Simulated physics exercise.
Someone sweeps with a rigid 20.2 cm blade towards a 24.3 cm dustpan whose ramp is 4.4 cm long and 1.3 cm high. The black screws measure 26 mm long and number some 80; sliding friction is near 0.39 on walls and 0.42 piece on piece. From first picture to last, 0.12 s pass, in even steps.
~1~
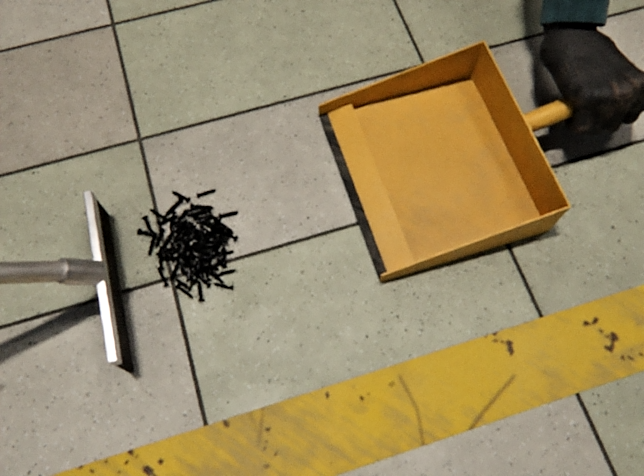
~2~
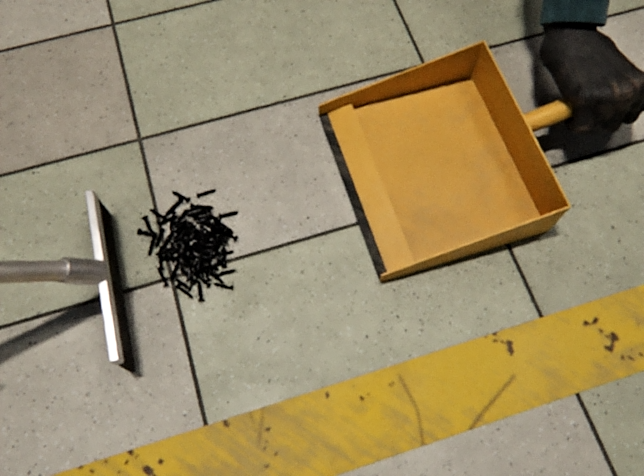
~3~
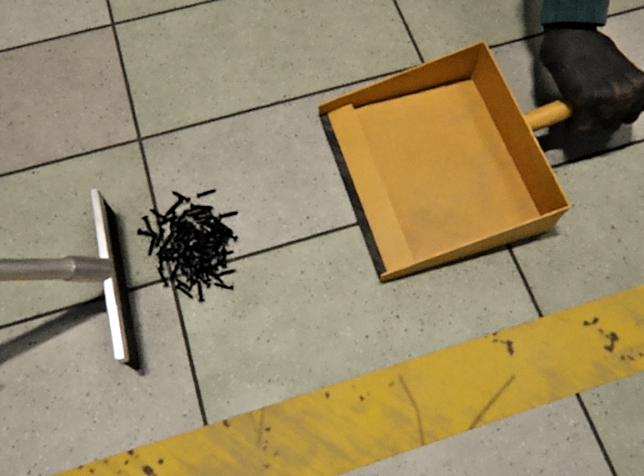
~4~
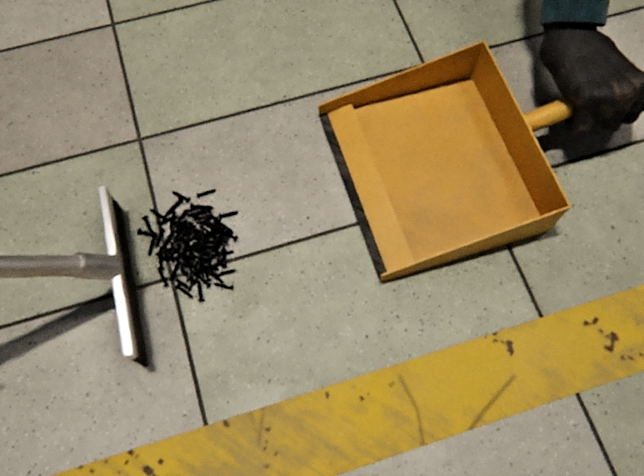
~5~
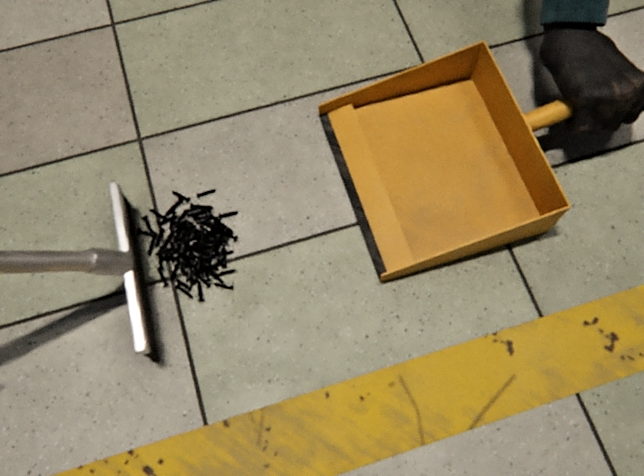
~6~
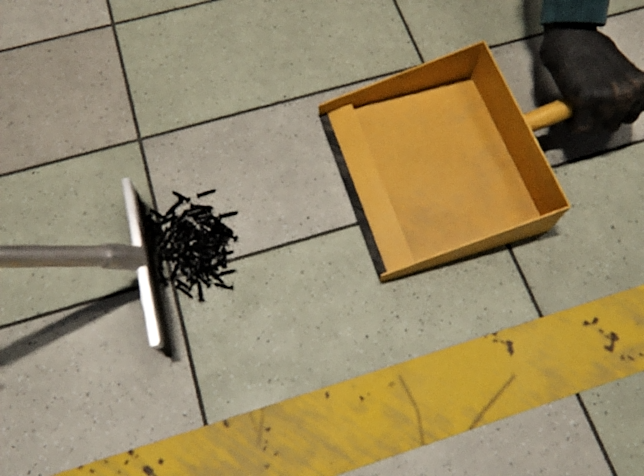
At first, a flat blade on a pole stands to the left of a small heap of black screws on a tiled floor, while a gloved hand holds a yellow dustpan at the right. The blade slides slowly rightward until it meets the heap's left edge, barely disturbing it.
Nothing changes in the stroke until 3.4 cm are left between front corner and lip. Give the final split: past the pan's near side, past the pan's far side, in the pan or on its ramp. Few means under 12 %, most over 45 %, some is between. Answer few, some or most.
Near side few, far side few, pan some.
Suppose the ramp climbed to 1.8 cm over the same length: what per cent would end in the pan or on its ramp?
Then about 15 per cent.
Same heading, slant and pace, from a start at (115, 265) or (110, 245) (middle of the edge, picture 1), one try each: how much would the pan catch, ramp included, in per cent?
About 15 and 20 per cent.
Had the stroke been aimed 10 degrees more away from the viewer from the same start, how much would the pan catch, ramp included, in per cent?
It would be near 15 per cent.
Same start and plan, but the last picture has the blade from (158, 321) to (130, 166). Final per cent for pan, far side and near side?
Pan 20, far 10, near 0.
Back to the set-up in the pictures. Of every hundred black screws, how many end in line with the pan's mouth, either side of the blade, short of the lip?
About 80 per cent.
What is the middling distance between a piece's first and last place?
Some 20 cm.
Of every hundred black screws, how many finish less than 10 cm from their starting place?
Roughly 0 per cent.
Then, 0.19 s after the last picture, middle of the blade 14 cm from the lip; 0 % over the lip, far side 0 %, near side 0 %.
Then, 0.31 s after the last picture, middle of the blade 7 cm from the lip; 0 % over the lip, far side 0 %, near side 0 %.
Then, 0.56 s after the last picture, middle of the blade 4 cm from the lip; 20 % over the lip, far side 0 %, near side 0 %.
In the end, near side 0 %, far side 0 %, pan 20 %, in front of the lip or behind the blade 80 %.
